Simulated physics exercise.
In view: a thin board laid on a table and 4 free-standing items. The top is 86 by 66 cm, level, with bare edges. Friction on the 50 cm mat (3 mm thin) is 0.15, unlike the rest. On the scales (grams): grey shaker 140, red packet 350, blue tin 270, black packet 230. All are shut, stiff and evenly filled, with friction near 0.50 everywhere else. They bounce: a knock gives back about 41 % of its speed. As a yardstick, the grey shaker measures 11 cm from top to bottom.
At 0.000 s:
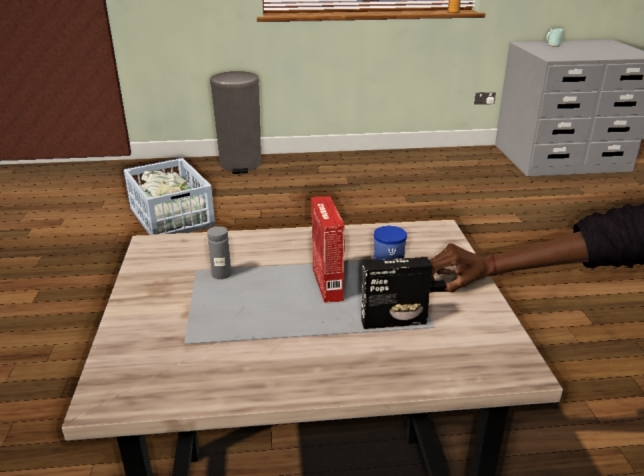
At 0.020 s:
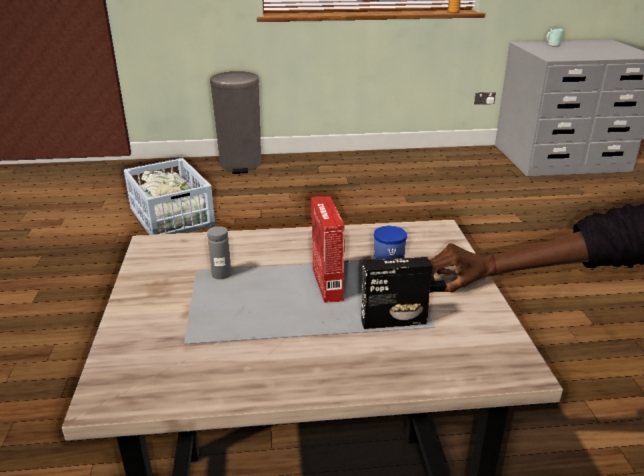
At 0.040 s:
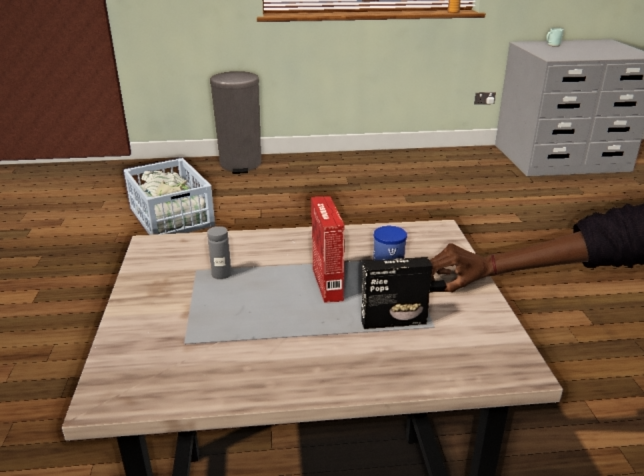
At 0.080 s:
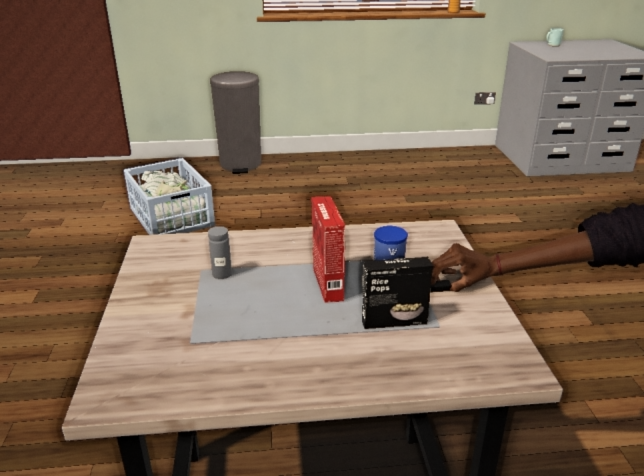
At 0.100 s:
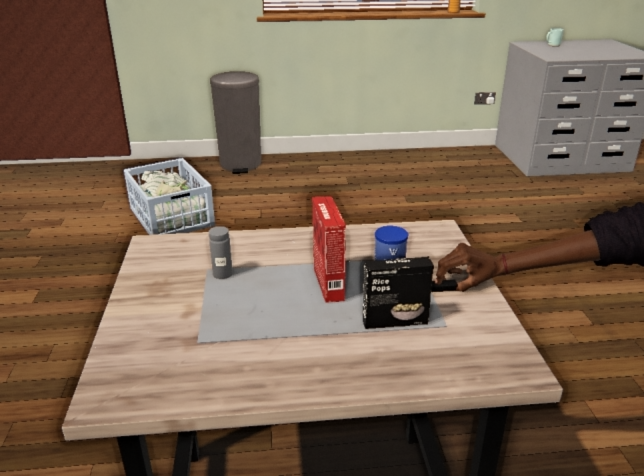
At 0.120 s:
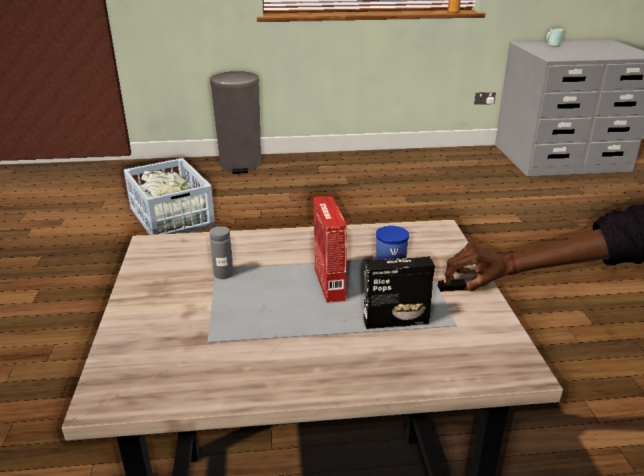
On a wooden table in a green-walled room, a hand beside a black packet draws a thin grey mat slowly to the right, while a grey shaker, red packet, blue tin and the black packet stay almost in place.
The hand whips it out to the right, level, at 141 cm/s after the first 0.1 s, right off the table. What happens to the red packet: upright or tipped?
The red packet tips over.
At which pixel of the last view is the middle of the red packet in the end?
At about (430, 267).
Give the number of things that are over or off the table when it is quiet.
3 of them.
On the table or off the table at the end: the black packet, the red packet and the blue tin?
The black packet finishes off the table; the red packet is still on the table; the blue tin ends off the table.
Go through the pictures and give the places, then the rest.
Mat out by 0 cm; red packet (327, 249); grey shaker (220, 253), in the first frame.
Mat out by 0 cm; black packet (396, 293); grey shaker (220, 253), in the second frame.
Mat out by 0 cm; blue tin (389, 255); black packet (396, 293), in the third frame.
Mat out by 1 cm; grey shaker (220, 253); blue tin (390, 255), in the fourth frame.
Mat out by 3 cm; black packet (397, 293); grey shaker (221, 253), in the fifth frame.
Mat out by 5 cm; red packet (330, 249); blue tin (391, 255), in the sixth frame.
After 0.52 s, mat out by 61 cm; red packet leaning 16° near (385, 245); black packet slid 17 cm; blue tin slid 17 cm.
After 0.92 s, mat out by 91 cm; blue tin and black packet now off the table; red packet on its side near (430, 267); grey shaker slid 2 cm.
After 1.32 s, mat out by 91 cm; red packet on its side near (430, 267); grey shaker slid 2 cm.
By the end (1.5 s), off the table and tipped over, blue tin; off the table but upright, black packet; tipped over on the table, red packet; grey shaker in place, give or take 6 cm. Seen from the same camera at the end, red packet near (430, 267).
